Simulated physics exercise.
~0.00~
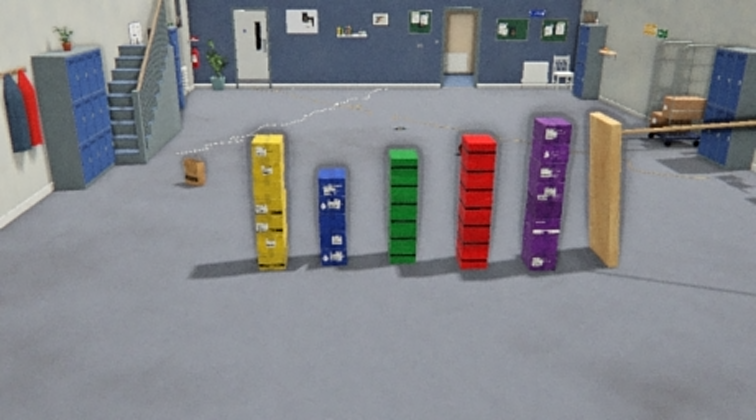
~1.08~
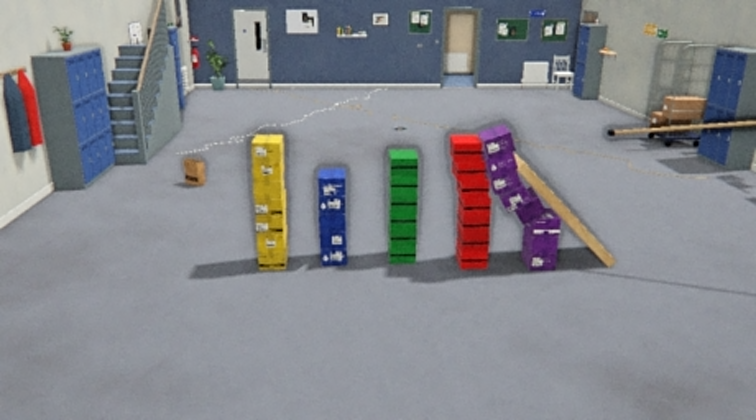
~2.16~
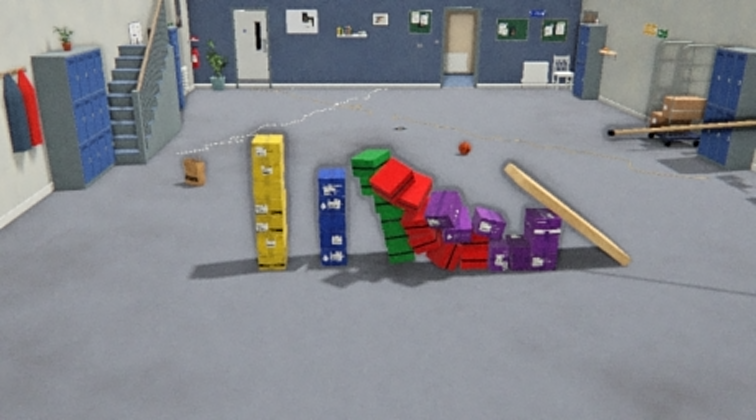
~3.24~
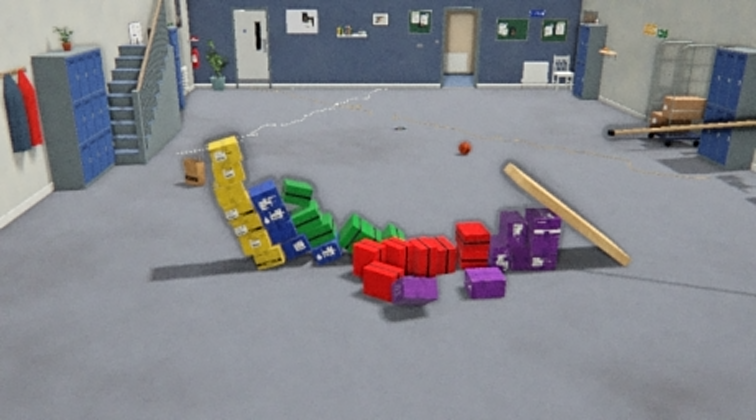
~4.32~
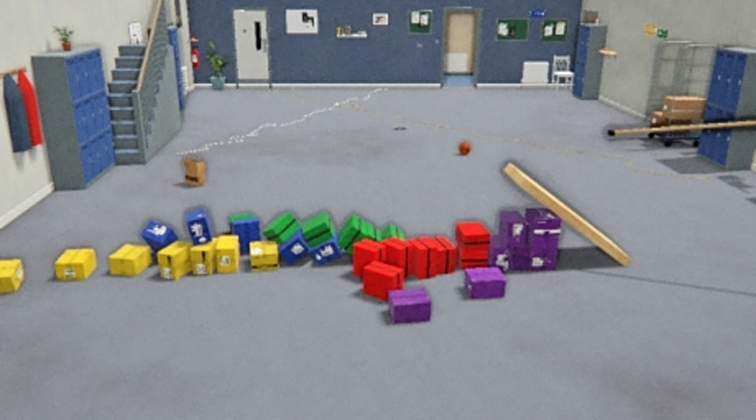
In the video, a pole at right tips an upright wooden board into a row of five coloured parcel stacks, which topple leftward in turn from purple through red, green and blue to yellow, leaving parcels strewn across the floor and the board leaning against purple ones.
